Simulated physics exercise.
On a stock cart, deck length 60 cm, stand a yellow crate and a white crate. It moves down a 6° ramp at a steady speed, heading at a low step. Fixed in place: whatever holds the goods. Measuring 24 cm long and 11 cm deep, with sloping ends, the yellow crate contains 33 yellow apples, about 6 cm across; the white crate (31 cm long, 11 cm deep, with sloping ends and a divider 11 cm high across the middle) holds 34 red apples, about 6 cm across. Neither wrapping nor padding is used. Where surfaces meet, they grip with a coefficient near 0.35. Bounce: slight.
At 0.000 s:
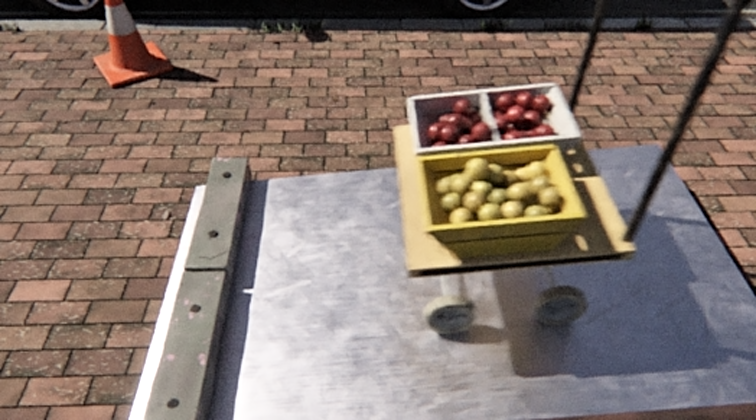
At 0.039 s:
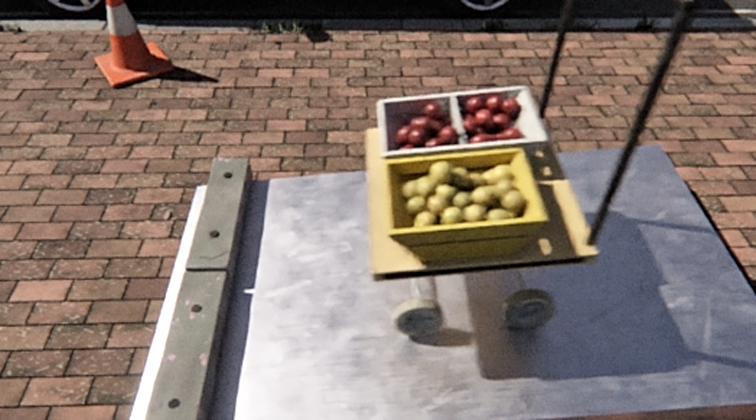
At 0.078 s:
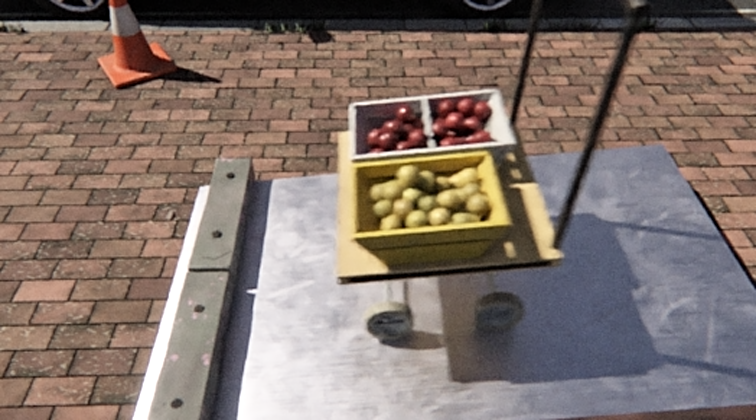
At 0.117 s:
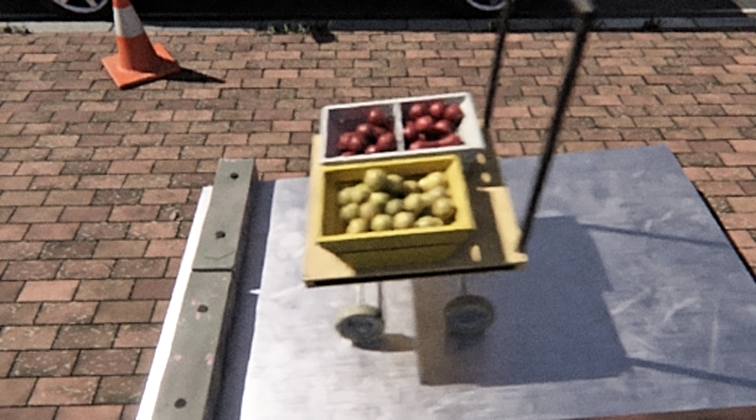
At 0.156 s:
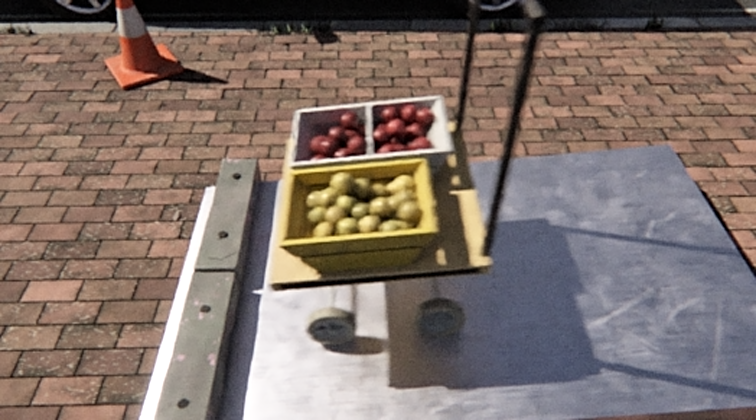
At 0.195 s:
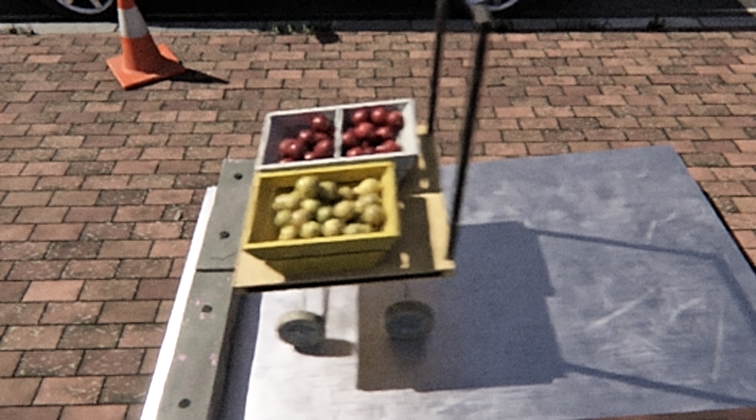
On a metal ramp laid over brick paving, near an orange traffic cone, a flat cart carries a yellow crate of yellow apples and a white, divided crate of red apples. The cart rolls steadily leftward, its shadow trailing, and draws close to the low grey step, both crates still aboard.
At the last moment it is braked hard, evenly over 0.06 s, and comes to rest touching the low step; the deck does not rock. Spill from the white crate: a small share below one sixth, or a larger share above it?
Below one sixth.
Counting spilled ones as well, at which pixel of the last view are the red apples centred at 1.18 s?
In the last view they're centred near (288, 155).
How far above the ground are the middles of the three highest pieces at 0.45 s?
I'd put it close to 66 cm.
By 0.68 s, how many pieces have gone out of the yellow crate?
For the yellow crate, some 8.
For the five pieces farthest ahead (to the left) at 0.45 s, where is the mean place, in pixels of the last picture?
Their mean place is near (135, 177).
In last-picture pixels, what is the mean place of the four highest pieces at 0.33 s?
Roughly (219, 178).
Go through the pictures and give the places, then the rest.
In the first picture (each is followed by its nearest rim corner in this view), white crate, (579, 135); yellow crate, (583, 214); 67 cm short of the stop; none out.
In the second picture, white crate, (545, 139); yellow crate, (544, 218); 57 cm short of the stop.
In the third picture, white crate, (512, 142); yellow crate, (507, 222); 47 cm short of the stop.
In the fourth picture, white crate, (481, 146); yellow crate, (470, 226); 37 cm short of the stop.
In the fifth picture, white crate, (449, 149); yellow crate, (433, 230); 27 cm short of the stop.
In the sixth picture, white crate, (416, 152); yellow crate, (395, 233); 16 cm short of the stop; none out.
After 0.23 s, it begins to slow.
After 0.33 s, yellow crate 32 in, 1 out and white crate 34 in, 0 out.
After 0.45 s, yellow crate 27 in, 6 out and white crate 32 in, 2 out.
After 0.68 s, yellow crate 24 in, 9 out and white crate 32 in, 2 out.
Final count (at 1.18 s), yellow crate 24 in, 9 out and white crate 32 in, 2 out. Asked share, 2 of 34, 6 per cent.
